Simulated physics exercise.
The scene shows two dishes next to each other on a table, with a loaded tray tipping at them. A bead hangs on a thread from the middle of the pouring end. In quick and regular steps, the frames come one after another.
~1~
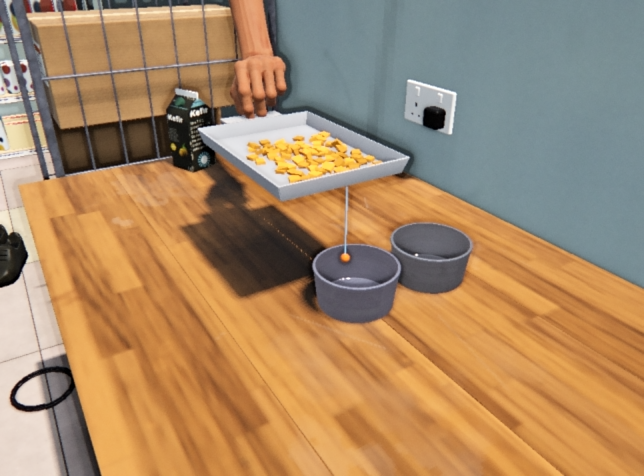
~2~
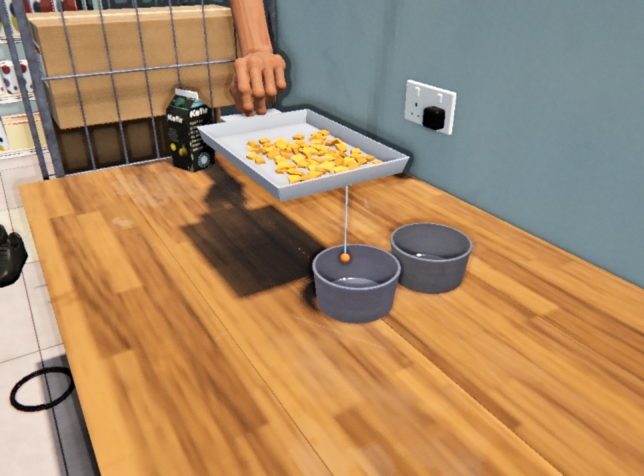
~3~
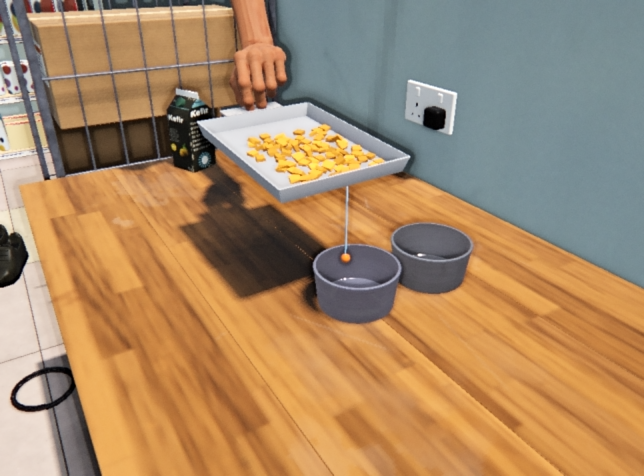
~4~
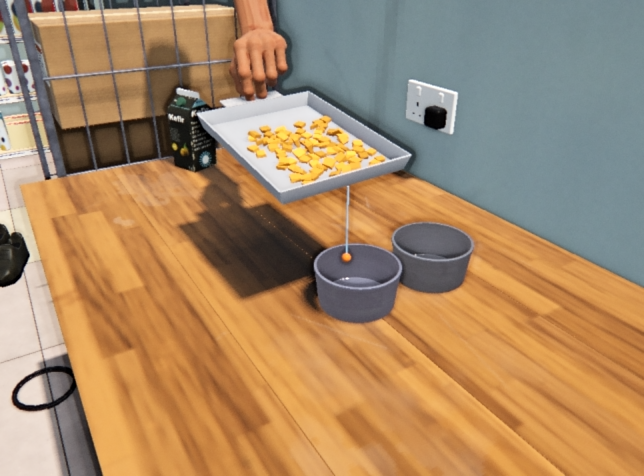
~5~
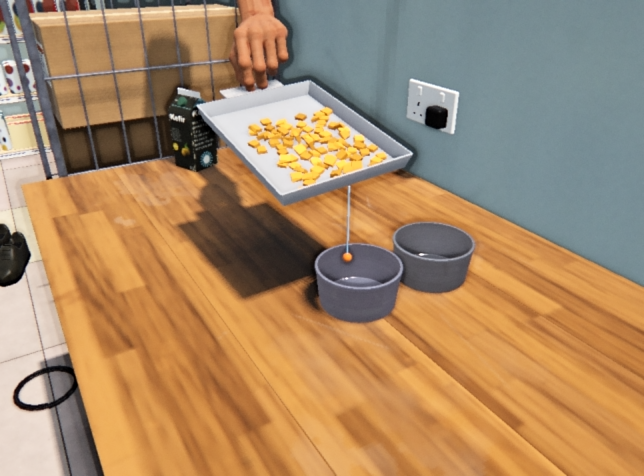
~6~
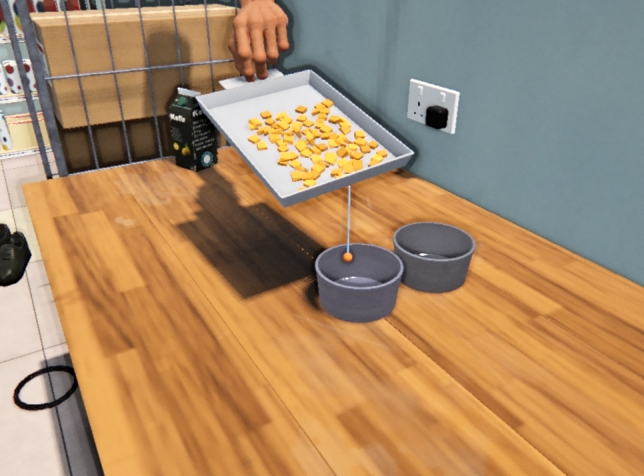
On a wooden worktop beside a blue wall, a hand holds a grey tray of small orange crackers above two round grey dishes, then gradually raises the far end, tilting the tray toward its near left corner.
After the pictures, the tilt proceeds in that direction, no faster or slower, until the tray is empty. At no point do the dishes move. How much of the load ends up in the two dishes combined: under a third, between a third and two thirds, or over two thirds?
Falls short of a third.
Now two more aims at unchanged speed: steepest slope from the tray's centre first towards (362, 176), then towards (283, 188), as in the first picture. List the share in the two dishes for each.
In turn, 50 percent and then 0 percent.
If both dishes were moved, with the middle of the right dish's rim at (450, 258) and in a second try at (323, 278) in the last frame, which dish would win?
The one on the left side; the one on the right side.
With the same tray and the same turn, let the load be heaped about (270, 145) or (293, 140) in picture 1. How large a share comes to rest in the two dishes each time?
Around 0 then around 0 per cent.
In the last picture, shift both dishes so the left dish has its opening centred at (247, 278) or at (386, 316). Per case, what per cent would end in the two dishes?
First some 10, then 10 per cent.
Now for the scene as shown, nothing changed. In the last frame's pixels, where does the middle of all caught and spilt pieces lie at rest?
Last view, centre at rest - approx. (307, 337).
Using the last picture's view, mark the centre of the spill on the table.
Once everything settles, the pieces are centred near (308, 339).
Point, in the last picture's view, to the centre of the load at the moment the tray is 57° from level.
Look about (313, 168) in the last picture.
Soon, tray tipped steeply; all on the tray.
A while on, tray tipped right over; most on the tray; about a quarter outside both; a stray few in the air.
Towards the end, tray tipped past a quarter turn; a small part in the left dish; nearly all outside both.
Finally, tray tipped past a quarter turn; a small part in the left dish; none in the right dish; nearly all outside both.
